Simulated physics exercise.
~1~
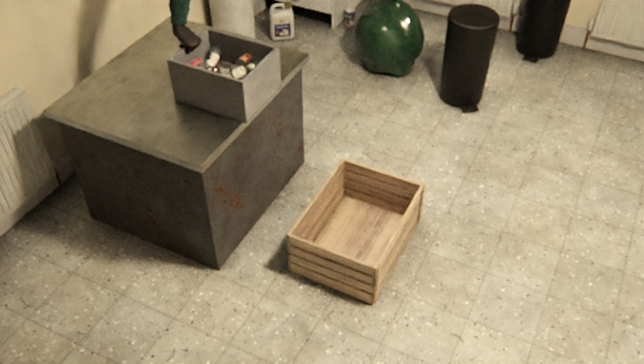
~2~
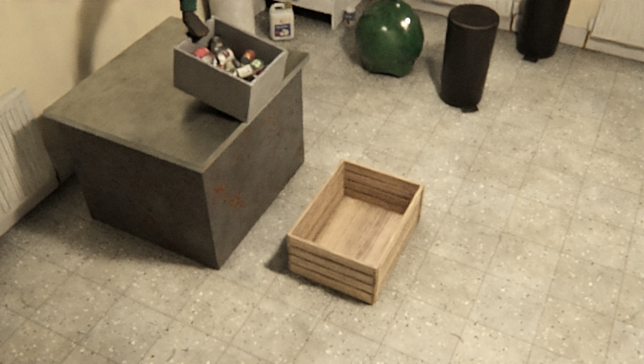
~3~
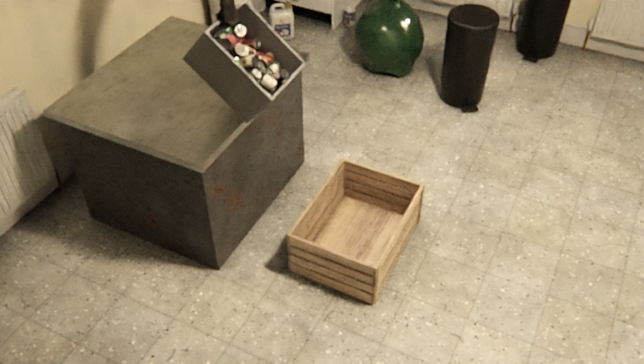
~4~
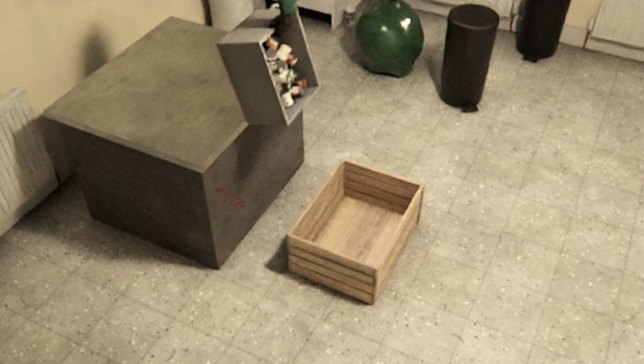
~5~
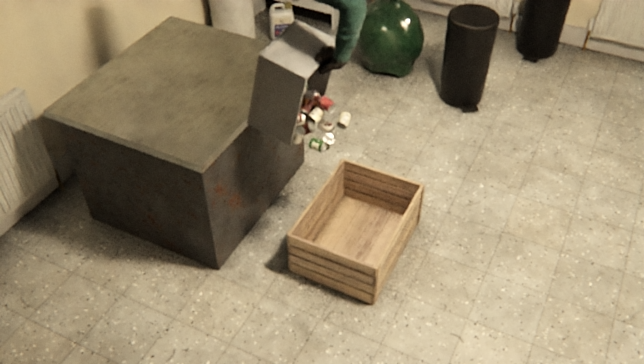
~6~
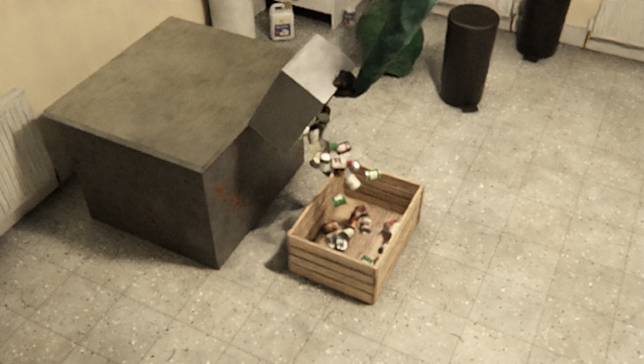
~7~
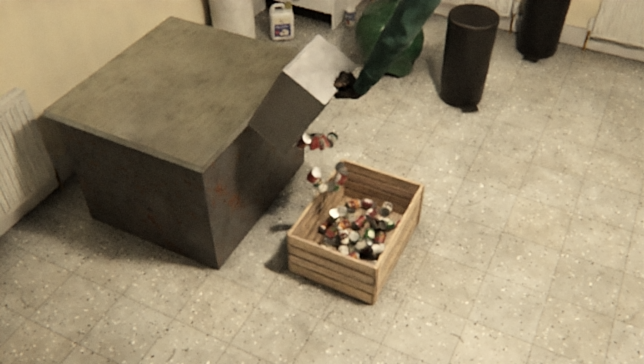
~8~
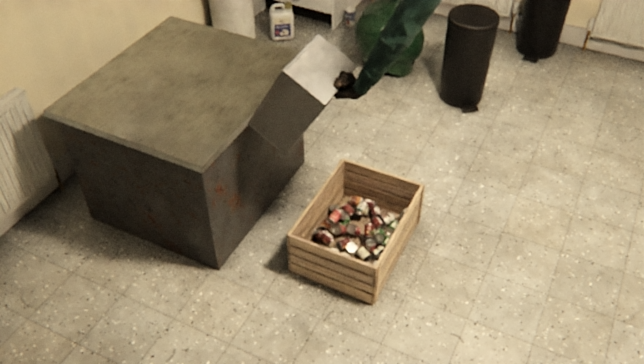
A dark green arm reaches in at the top of a room with a pale speckled tile floor, seen from above at an angle, holding a grey crate of small mixed-coloured tins on a large dark grey bench at the left. A slatted wooden tub waits empty on the floor to the right, with a green rounded vessel and black bins behind. The arm tilts the crate rightward over the bench's edge until it hangs mouth downward. The tins slide out, slowly at first, then tumble down in a stream. They end heaped loosely in the tub, while the crate stays tipped above.
